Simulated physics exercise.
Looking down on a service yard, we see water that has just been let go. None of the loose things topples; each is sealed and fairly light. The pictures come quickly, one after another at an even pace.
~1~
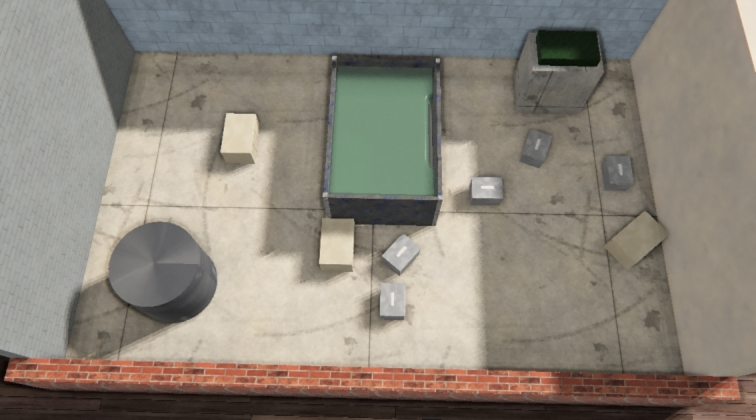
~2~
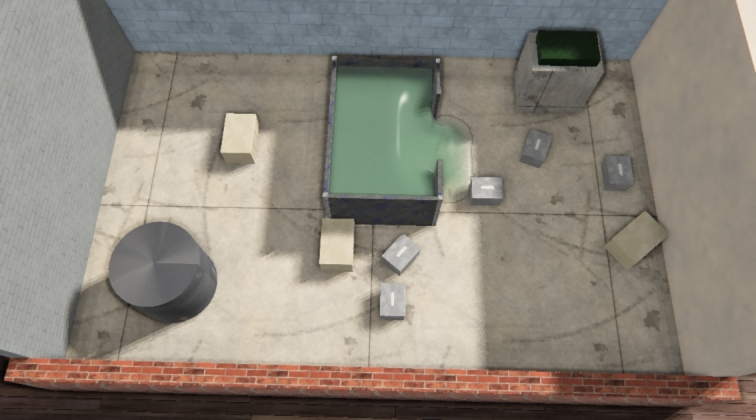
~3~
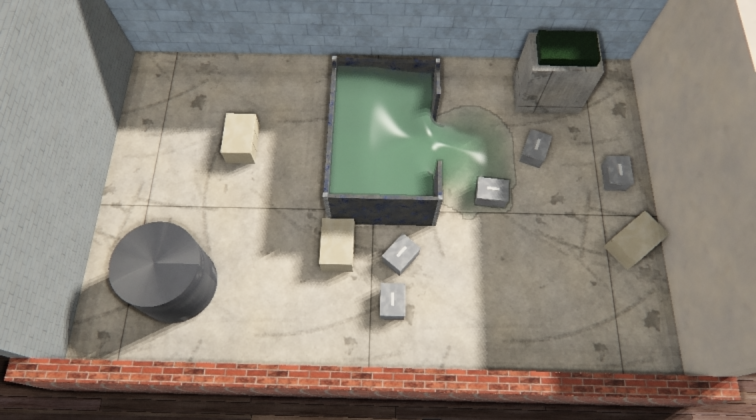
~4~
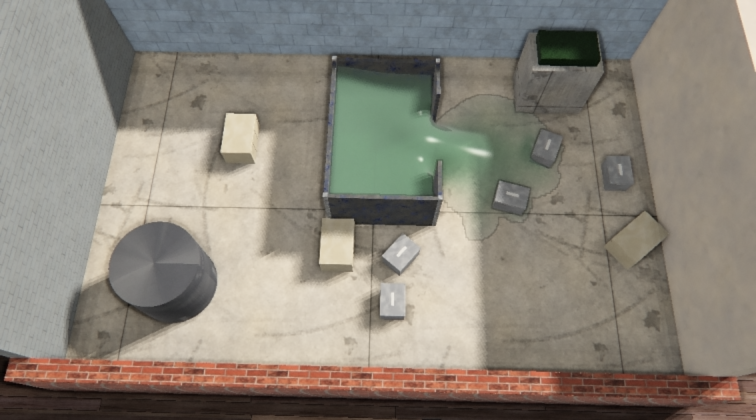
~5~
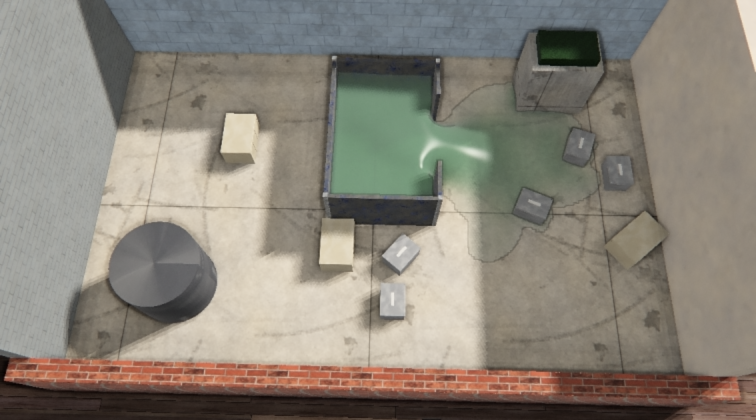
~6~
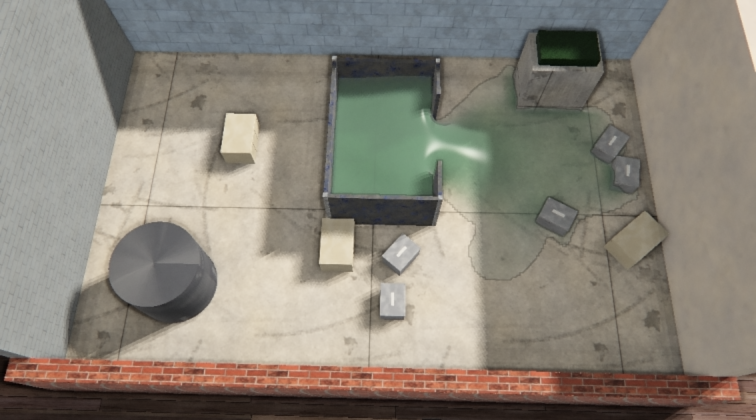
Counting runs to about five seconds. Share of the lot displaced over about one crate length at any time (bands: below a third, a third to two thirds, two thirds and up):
A third to two thirds.
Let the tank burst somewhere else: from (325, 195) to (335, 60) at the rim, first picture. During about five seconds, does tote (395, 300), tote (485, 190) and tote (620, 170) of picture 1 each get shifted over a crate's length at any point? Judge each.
In turn: Cleared that distance, stayed short, stayed short.
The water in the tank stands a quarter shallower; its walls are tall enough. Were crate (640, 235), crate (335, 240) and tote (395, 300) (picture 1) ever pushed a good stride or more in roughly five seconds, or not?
As listed: Shifted that much, no, never so far.
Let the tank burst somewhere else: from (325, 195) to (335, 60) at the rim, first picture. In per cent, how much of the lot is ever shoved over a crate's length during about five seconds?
Estimate: Close to 20 per cent.
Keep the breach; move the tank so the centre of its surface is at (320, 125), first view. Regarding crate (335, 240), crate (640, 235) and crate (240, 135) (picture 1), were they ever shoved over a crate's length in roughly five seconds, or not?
In turn: Under that mark, beyond that mark, under that mark.
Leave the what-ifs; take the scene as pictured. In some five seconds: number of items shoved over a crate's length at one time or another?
The answer is 5.
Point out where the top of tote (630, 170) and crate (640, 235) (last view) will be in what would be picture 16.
Estimated positions: (653, 187) and (674, 347), approximately.
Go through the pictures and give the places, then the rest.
The first frame shows a tote at (538, 145) rests on the ground; a tote at (487, 188), on the bottom; 0 of 8 have shifted.
The second frame shows a tote at (538, 145) rests on the ground; a tote at (487, 188) rests on the ground; 0 of 8 have shifted.
The third frame shows a tote at (538, 145) rests on the ground; a tote at (493, 189), on the bottom, close to its start; 1 of 8 have shifted.
The fourth frame shows a tote at (548, 145), on the bottom, close to its start; a tote at (513, 195), on the bottom, a stride from its start; 2 of 8 have shifted.
The fifth frame shows a tote at (581, 143), on the bottom, a stride from its start; a tote at (535, 203) rests on the ground, a stride from its start; 2 of 8 have shifted.
The sixth frame shows a tote at (613, 141) rests on the ground, a stride from its start; a tote at (559, 214), on the bottom, a stride from its start; 3 of 8 have shifted.
A moment on, 2 of 8 are well off their spots; 2 afloat.
Next, 3 of 8 are well off their spots; 3 afloat.
Later, 4 of 8 are well off their spots; 4 afloat.
In the end, 5 of 8 are well off their spots, and 5 have been at some point; 3 afloat.
